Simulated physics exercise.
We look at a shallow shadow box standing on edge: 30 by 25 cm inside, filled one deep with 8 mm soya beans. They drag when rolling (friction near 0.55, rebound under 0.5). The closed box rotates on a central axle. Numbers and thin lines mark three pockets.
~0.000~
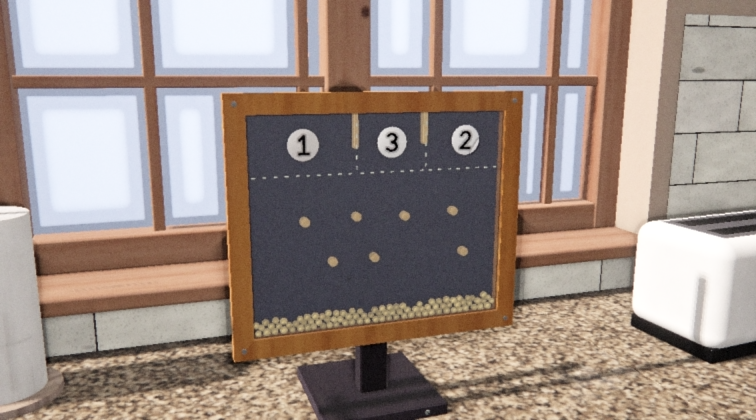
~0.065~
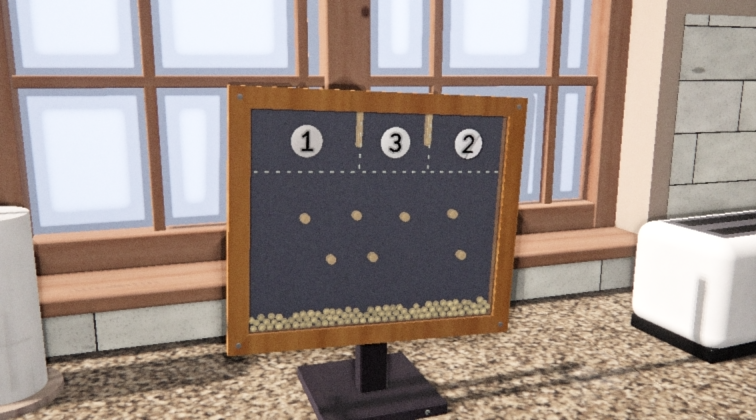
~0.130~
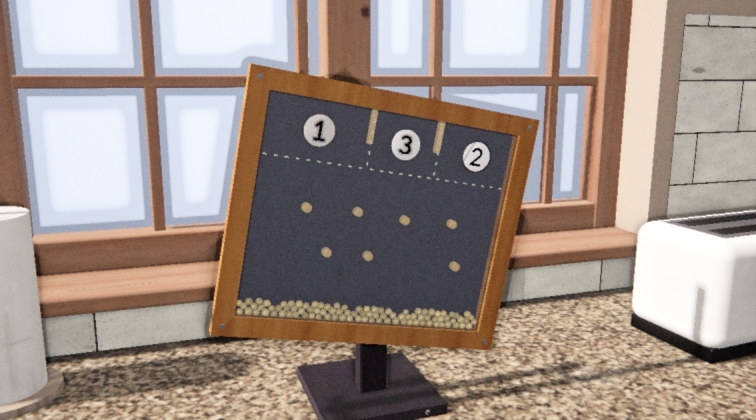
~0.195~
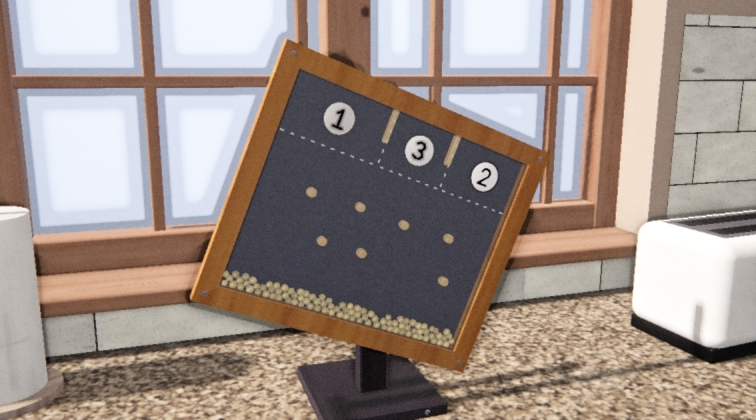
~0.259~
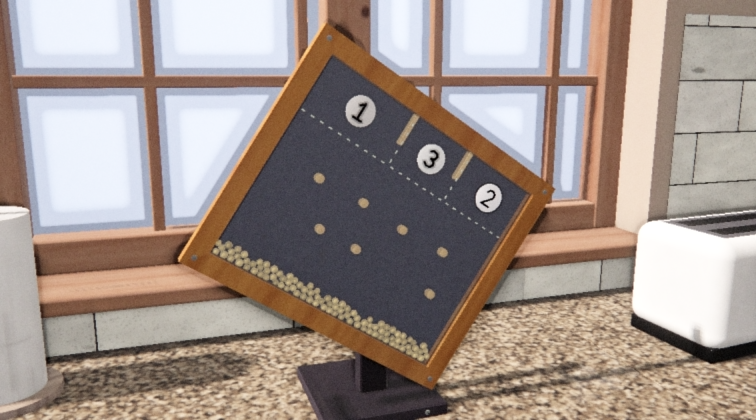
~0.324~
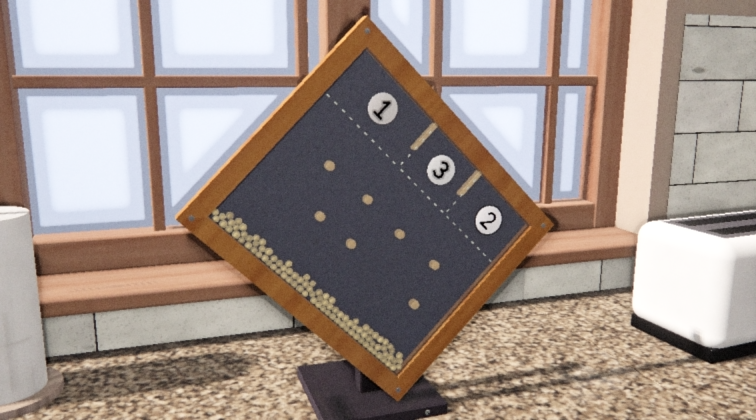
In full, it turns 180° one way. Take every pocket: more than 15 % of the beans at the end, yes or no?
No. 1: No; no. 2: Yes; no. 3: No.
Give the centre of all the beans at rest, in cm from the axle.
About 11 cm left and 10 cm below.
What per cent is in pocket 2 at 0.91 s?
Roughly 35 per cent.
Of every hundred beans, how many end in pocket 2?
Roughly 90 per cent.
After 0.62 s, it stands 97° clockwise; the beans' middle is 10 cm left of and 7 cm below the centre; nothing in the marked areas.
After 0.91 s, it stands 149° clockwise; the beans' middle is 9 cm left of and 9 cm below the centre; no. 2, 35 %, no. 3, 5 %.
After 1.16 s, it stands 180° clockwise; the beans' middle is 11 cm left of and 9 cm below the centre; no. 2, 90 %, no. 3, 5 %.
All still by 1.8 s, it stands 180° clockwise; no. 1, 0 %, no. 2, 90 %, no. 3, 5 %, elsewhere 5 %.
